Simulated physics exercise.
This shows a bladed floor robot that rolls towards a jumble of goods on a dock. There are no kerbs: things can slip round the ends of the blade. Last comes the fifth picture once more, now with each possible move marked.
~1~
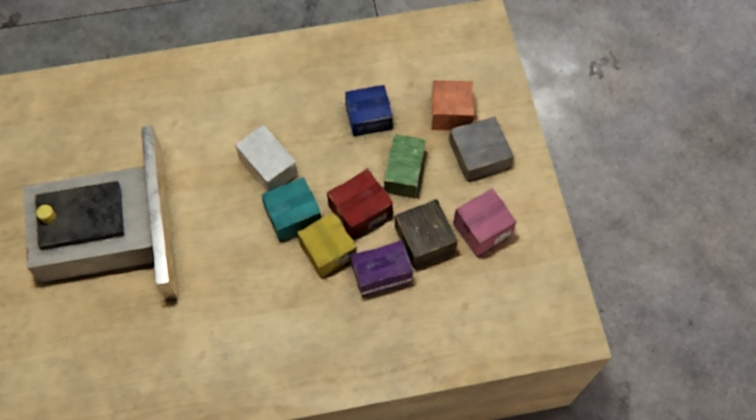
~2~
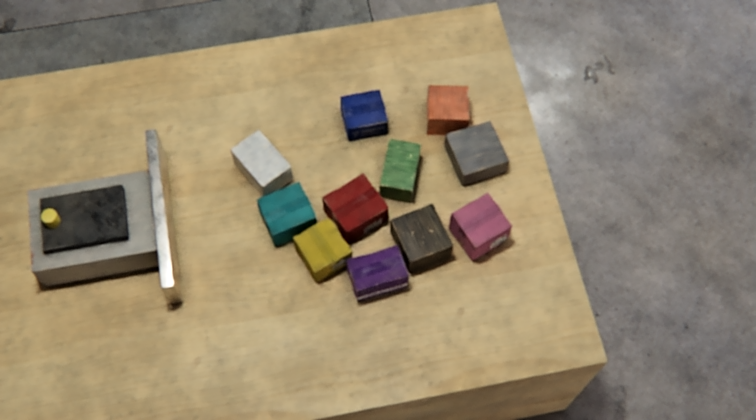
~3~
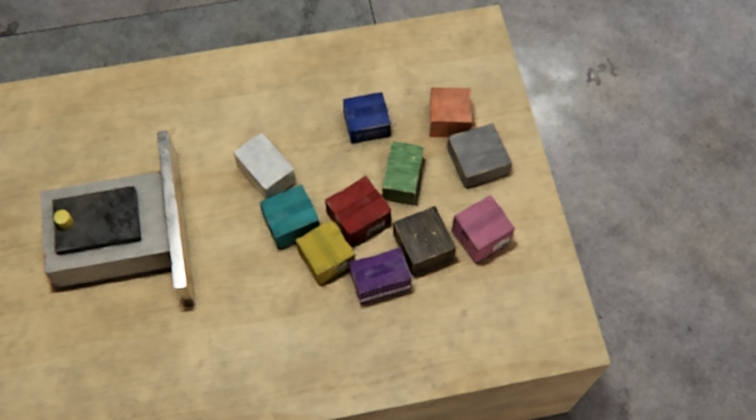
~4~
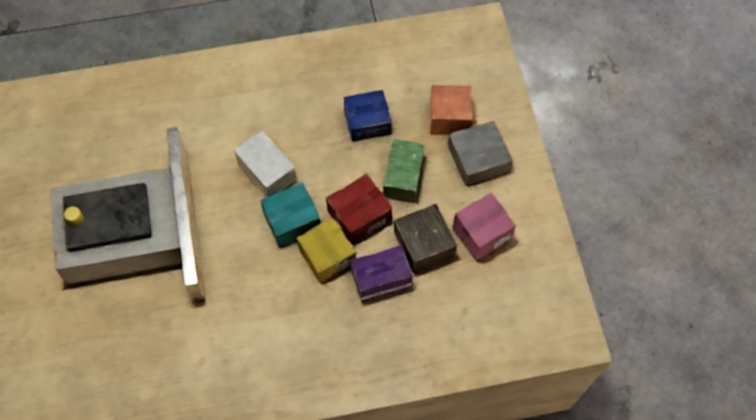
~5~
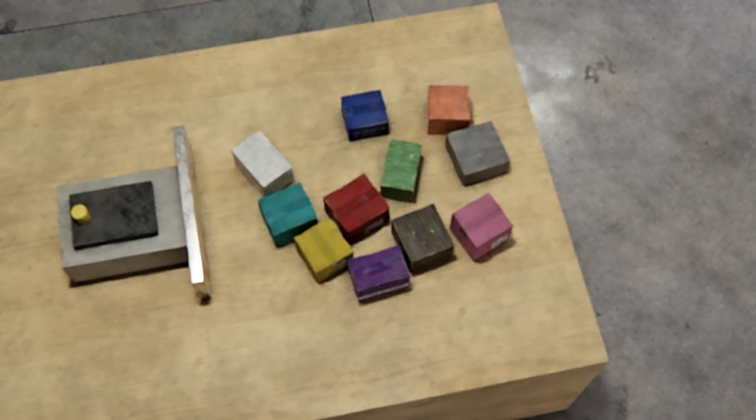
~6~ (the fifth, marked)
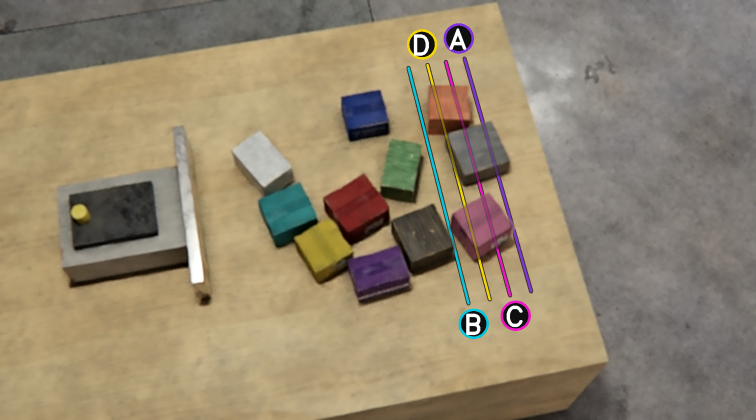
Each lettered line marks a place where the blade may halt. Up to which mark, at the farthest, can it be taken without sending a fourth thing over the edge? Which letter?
Line C.
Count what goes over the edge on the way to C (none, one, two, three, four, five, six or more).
In all, two.
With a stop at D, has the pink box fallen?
Yes.
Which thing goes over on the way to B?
The grey crate goes over.
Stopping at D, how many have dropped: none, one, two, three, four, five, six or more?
Two.
On the marked copy, A at (496, 168); B at (437, 179); C at (476, 172); D at (457, 175).
With C. Early on, robot (227, 194); green crate (410, 170); black crate (426, 243).
Further on, robot (332, 176); grey crate (509, 144); pink box (525, 224).
At the end, robot (412, 162); pink box over the edge; grey crate over the edge; two fallen.
As for the rest, A drops five; B is within the limit but short; D is within the limit but short.
